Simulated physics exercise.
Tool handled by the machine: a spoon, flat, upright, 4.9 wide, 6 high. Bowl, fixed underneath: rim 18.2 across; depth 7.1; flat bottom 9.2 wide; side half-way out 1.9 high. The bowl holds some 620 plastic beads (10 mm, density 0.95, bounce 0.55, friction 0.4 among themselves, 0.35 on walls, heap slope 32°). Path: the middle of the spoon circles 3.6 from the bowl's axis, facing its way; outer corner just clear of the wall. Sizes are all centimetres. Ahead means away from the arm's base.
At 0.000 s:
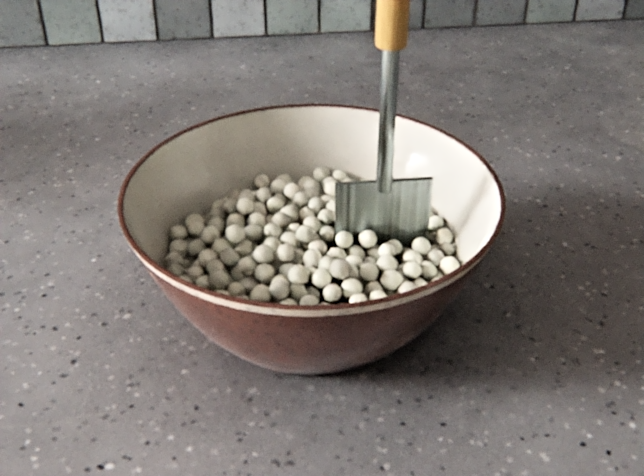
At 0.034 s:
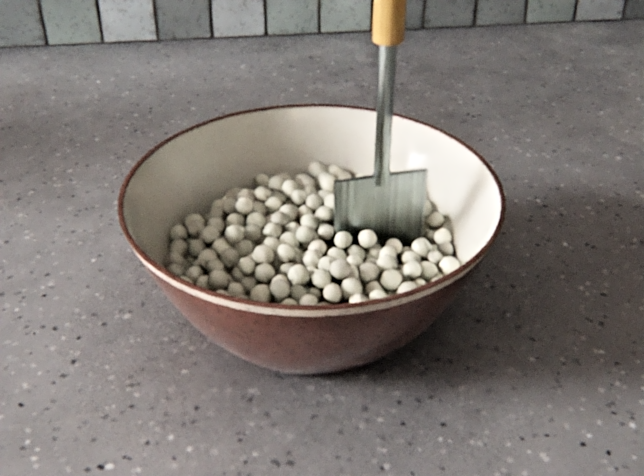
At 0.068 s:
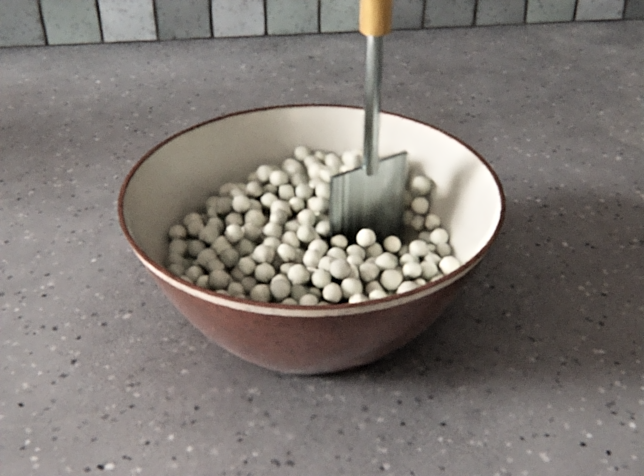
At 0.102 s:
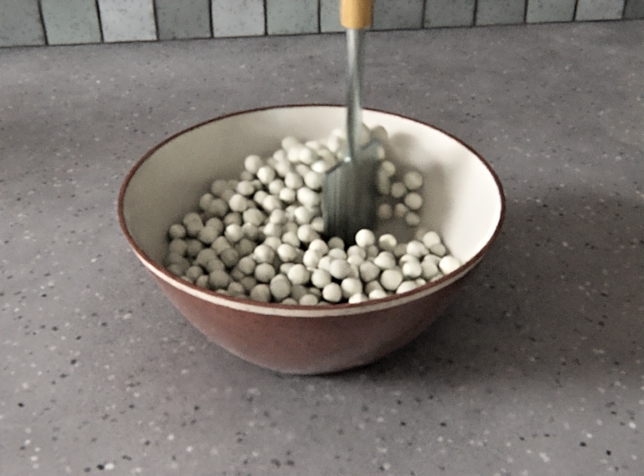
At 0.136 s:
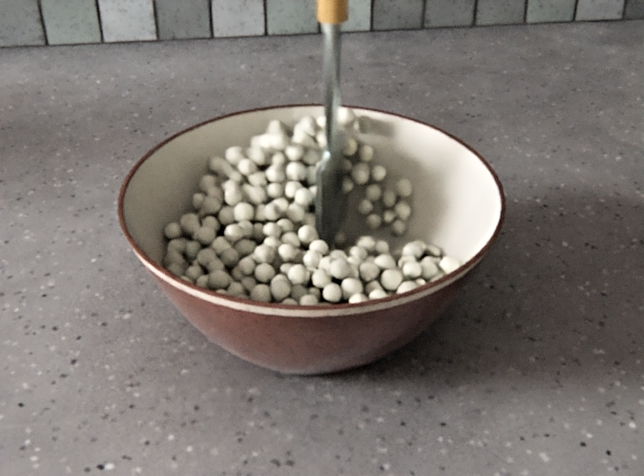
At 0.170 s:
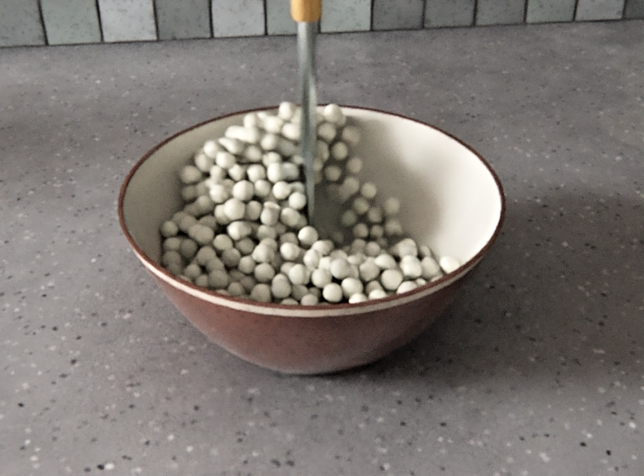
The footage shows a flat-bladed metal utensil with a yellow handle sweeping leftward and back through pale beads in a reddish-brown bowl, turning edge-on as the beads pile higher toward the rear left and thin on the right.
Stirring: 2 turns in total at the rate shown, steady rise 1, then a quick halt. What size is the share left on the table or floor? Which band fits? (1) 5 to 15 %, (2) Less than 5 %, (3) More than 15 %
1, 5 to 15 %.
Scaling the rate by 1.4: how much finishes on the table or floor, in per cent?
25 %.
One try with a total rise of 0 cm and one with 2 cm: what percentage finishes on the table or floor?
About 15 and 10 per cent.
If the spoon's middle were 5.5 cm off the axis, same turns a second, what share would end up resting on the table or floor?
It would be close to 0 per cent then.
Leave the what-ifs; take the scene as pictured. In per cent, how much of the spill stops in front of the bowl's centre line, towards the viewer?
Close to 60 in a hundred.
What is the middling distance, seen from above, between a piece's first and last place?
I'd put it at roughly 9 centimetres.
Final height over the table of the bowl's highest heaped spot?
Measured height: Some 7.0 cm.
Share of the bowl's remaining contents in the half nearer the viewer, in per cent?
I'd put it at roughly 45 per cent.
By 0.60 s, 335° round, highest piece 9 above the table; 596 in the bowl, 21 on the table or floor, 8 in flight or on the tool.
By 1.03 s, 224° round, highest piece 9 above the table; 574 in the bowl, 46 on the table or floor, 5 in flight or on the tool.
By 1.45 s, 0° round, highest piece 7 above the table; 570 in the bowl, 55 on the table or floor.
By 2.15 s, 0° round, highest piece 7 above the table; 570 in the bowl, 55 on the table or floor.
Final count, 570 in the bowl, 55 on the table or floor. That is 9 % on the table or floor.
